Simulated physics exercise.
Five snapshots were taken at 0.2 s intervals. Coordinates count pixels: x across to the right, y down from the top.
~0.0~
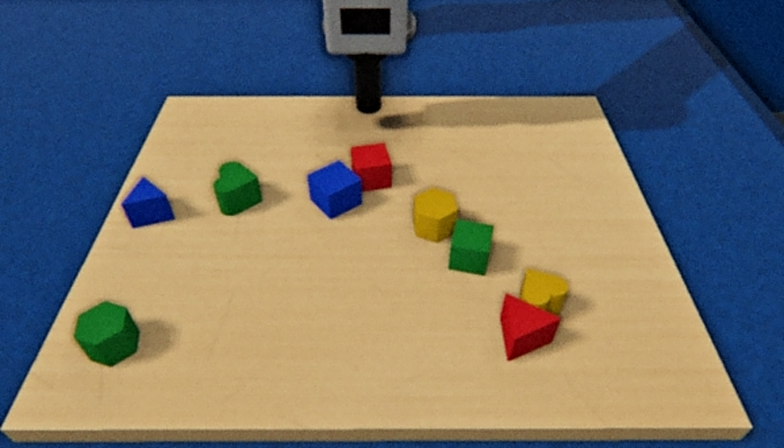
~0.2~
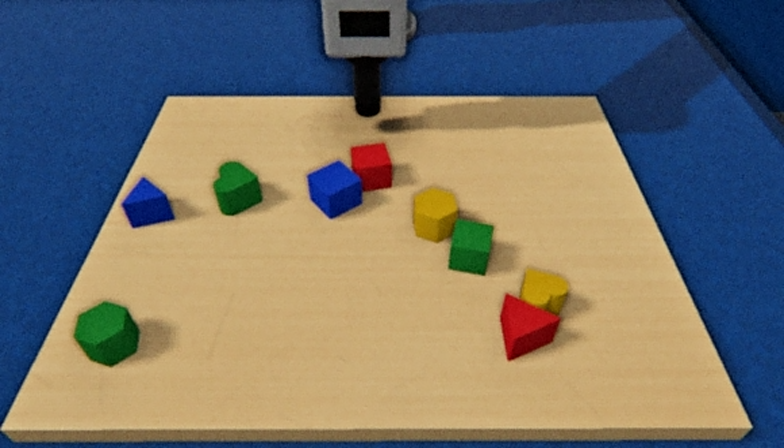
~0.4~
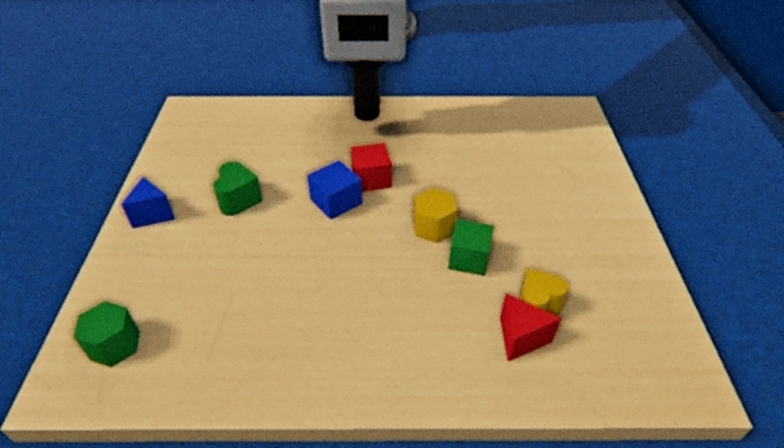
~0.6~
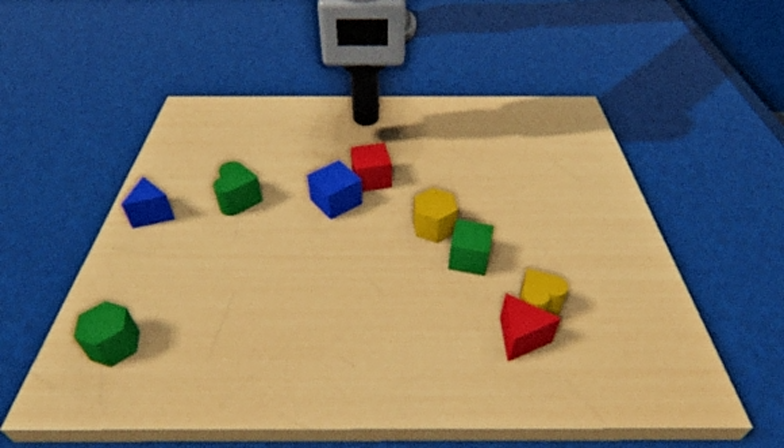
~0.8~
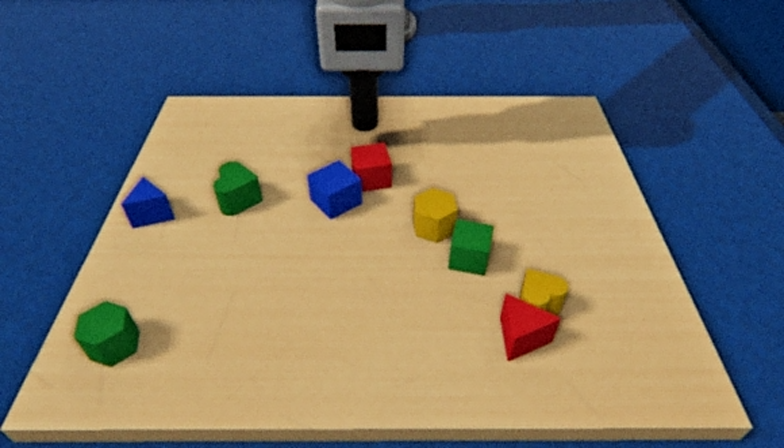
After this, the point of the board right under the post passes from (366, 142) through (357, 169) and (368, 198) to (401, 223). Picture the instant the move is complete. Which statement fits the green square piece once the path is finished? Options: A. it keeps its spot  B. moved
Correct choice: B.
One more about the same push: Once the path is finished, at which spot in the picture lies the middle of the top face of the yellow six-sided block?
It ends at (475, 214).
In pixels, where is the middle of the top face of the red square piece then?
It will likely be found at (435, 208).
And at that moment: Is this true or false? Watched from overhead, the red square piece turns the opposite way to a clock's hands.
Answer: True.
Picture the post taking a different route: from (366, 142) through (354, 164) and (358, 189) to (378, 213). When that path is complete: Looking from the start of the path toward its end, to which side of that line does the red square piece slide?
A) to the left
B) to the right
The one that fits is A, to the left.
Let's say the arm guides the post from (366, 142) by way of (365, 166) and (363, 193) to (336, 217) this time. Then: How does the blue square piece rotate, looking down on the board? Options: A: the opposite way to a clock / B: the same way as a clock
B: The same way as a clock.
On the path given first. One third of the way, post (356, 152); red square piece (374, 162), turned 15° anticlockwise.
Two thirds of the way, post (368, 180); blue square piece (332, 181); red square piece (397, 185), turned 55° anticlockwise.
At the end, post (401, 205); blue square piece (332, 181); red square piece (435, 208), turned 60° anticlockwise; yellow six-sided block (475, 214), turned 40° anticlockwise; green square piece (493, 242), turned 55° clockwise.
